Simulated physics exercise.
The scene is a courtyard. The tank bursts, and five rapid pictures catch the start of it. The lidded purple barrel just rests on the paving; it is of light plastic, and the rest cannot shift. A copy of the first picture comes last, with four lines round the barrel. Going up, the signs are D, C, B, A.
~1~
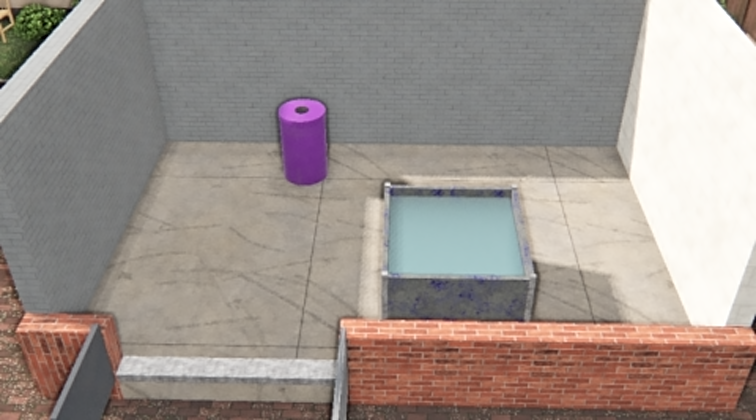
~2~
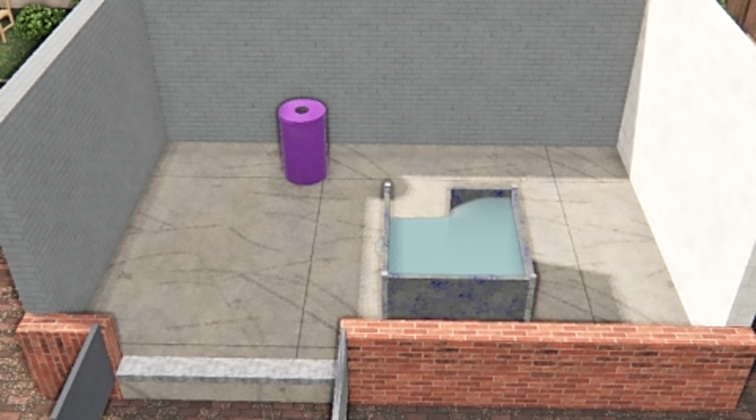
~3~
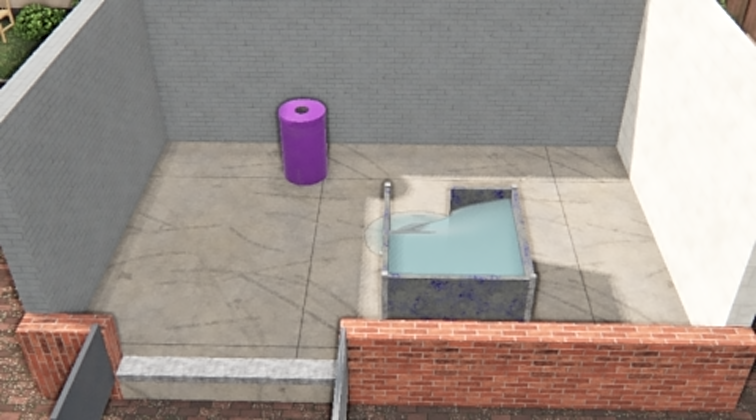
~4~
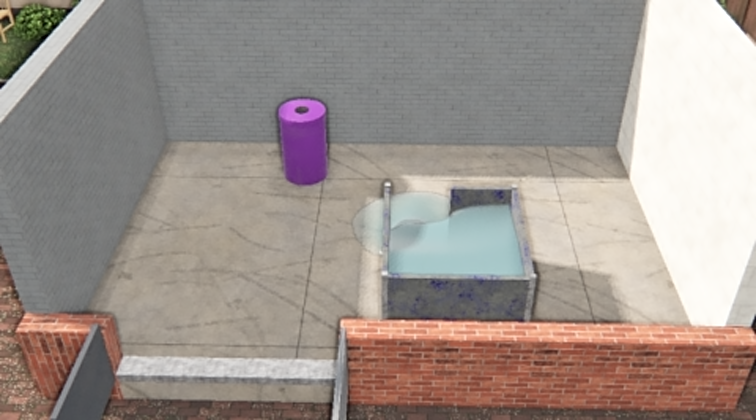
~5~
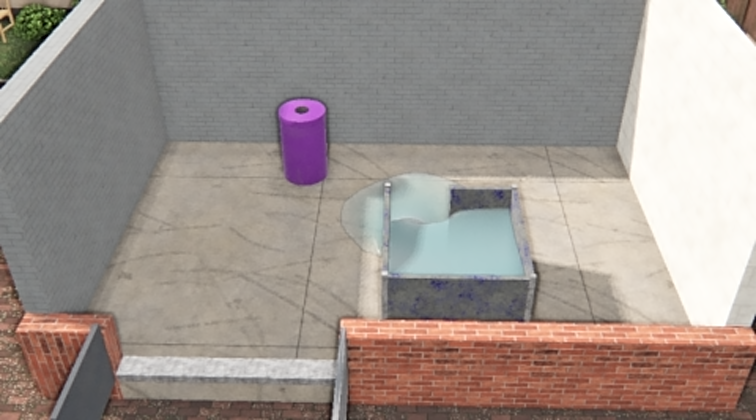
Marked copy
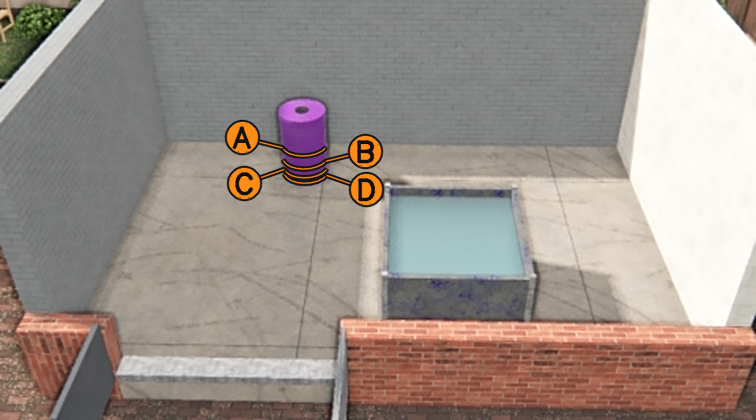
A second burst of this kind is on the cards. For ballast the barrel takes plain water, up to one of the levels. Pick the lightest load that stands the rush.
B will do.
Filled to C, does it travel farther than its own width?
Yes.
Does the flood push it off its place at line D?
Yes, it does.
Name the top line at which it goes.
C it is.
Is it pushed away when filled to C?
Yes, it does.
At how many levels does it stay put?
Two of them.
On the marked copy, A at (302, 156); B at (303, 169); C at (303, 177); D at (304, 183); from the bottom up D, C, B, A.
If A is chosen, it does not move.
If B is chosen, it does not move.
If C is chosen, it is pushed about twice its own width away.
If D is chosen, it is pushed about 5 times its own width away.
